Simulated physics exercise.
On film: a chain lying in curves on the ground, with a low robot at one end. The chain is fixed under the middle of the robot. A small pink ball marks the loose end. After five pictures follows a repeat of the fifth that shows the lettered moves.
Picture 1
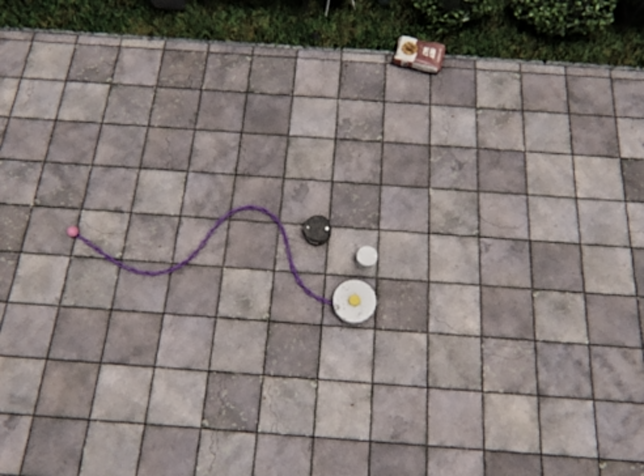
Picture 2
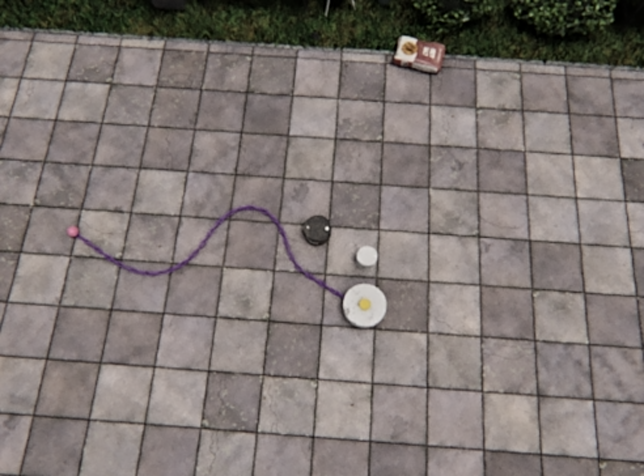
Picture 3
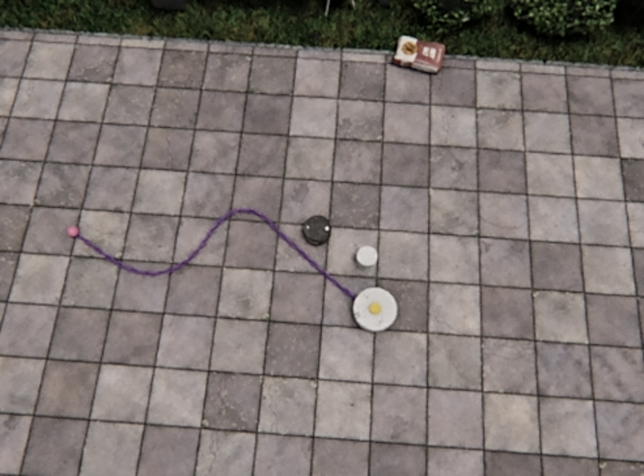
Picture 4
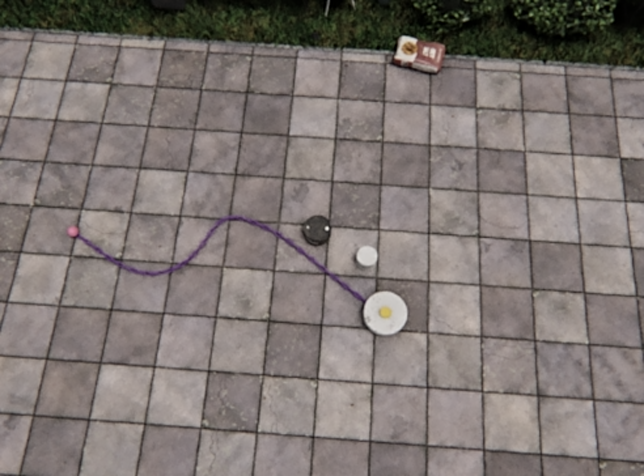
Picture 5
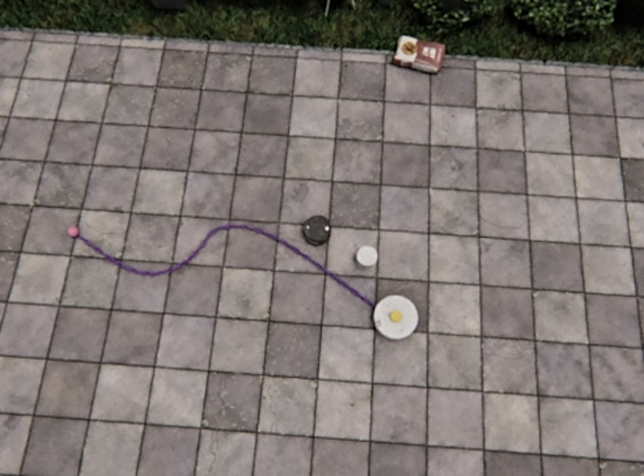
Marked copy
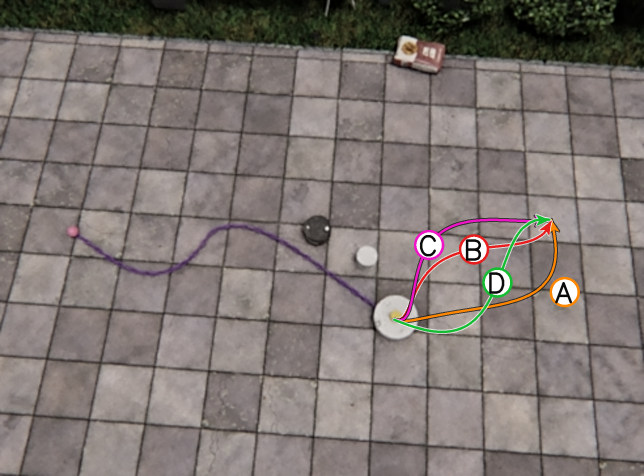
A low round white robot creeping right and slightly down across paving, drawing out the near curve of a purple chain.
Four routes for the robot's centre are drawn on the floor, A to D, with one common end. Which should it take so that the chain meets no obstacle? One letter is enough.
Route A.
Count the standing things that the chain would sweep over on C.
In all, two.
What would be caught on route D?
The white pot.
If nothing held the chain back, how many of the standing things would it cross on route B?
In all, one.
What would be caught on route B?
The white pot.
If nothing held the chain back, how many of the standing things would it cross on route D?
One.
On the marked copy, A from (394, 320) via (507, 303) to (551, 220); B from (394, 320) via (460, 253) to (551, 221); C from (394, 320) via (442, 232) to (548, 220); D from (394, 320) via (492, 296) to (549, 220).
Following A. Soon after the start, robot (482, 307), middle of the chain (283, 279), free end (98, 245).
Later, robot (554, 272), middle of the chain (357, 284), free end (169, 258).
In the end, robot (554, 217), middle of the chain (377, 279), free end (189, 261); nothing has been touched.
As for the rest, B meets the white pot; C meets the black tub and white pot; D meets the white pot.
